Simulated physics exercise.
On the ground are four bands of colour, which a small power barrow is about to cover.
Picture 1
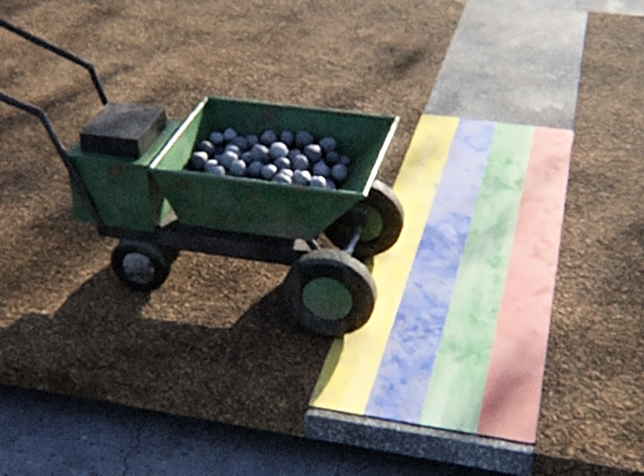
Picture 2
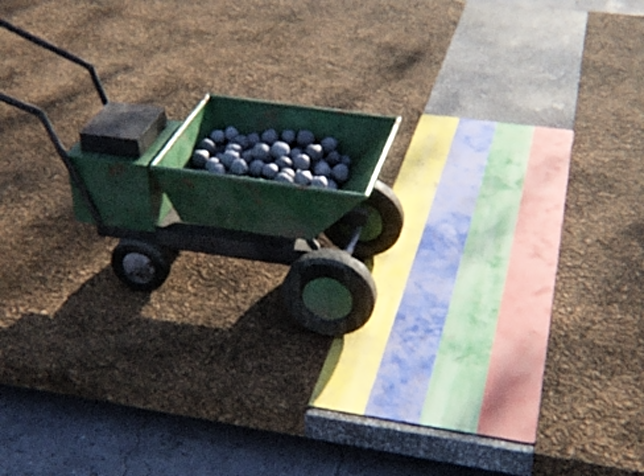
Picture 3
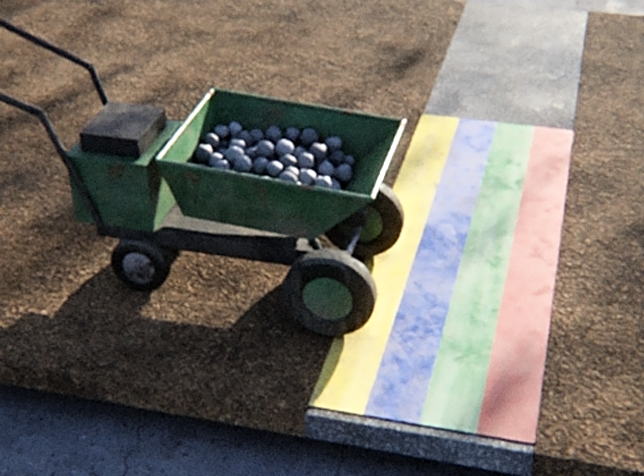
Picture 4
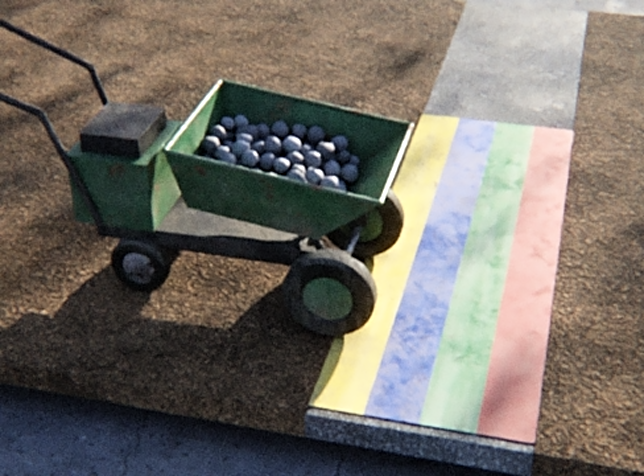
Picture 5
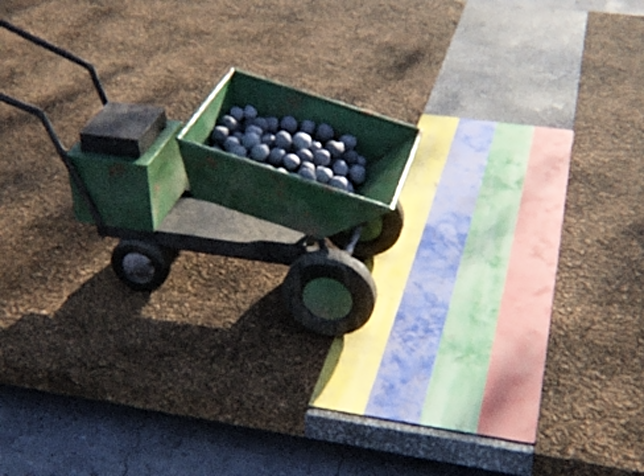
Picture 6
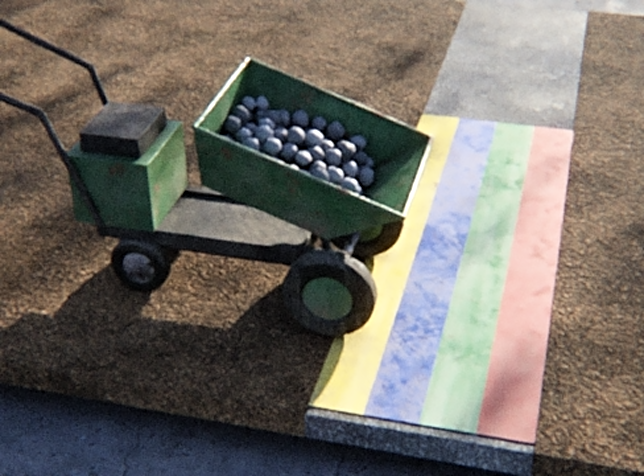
The clip shows a green power barrow filled with round grey cobbles beside yellow, blue, green and red strips on the ground; its skip starts level, then gradually tilts toward the right, its left end rising while the wheels stay still.
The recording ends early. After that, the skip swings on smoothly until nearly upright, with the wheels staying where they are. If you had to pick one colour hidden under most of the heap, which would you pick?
I would pick red.
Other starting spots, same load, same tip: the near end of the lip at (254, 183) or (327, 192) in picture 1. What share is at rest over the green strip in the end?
First place: Around 30 per cent. Second place: Around 40 per cent.
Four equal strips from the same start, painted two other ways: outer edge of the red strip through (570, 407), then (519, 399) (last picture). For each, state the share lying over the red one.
The first case gives around 40 %, the second around 40 %.
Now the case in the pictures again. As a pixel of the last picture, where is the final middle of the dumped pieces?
Close to (531, 314) in the last picture.
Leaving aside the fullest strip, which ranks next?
The second place goes to the green strip.
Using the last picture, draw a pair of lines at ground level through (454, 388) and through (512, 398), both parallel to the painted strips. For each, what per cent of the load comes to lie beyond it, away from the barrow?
Roughly 90 and 50 %.
Soon, skip tipped steeply; all in the skip.
A while on, skip tipped right over; most in the skip; a small part over the green strip; a small part over the red strip; a stray few falling; a stray few off the paint.
Towards the end, skip tipped right over; a small part in the skip; about a quarter over the green strip; about a third over the red strip; about a third off the paint.
Finally, skip tipped right over; none over the yellow strip; a stray few over the blue strip; about a quarter over the green strip; about half over the red strip; about a third off the paint.
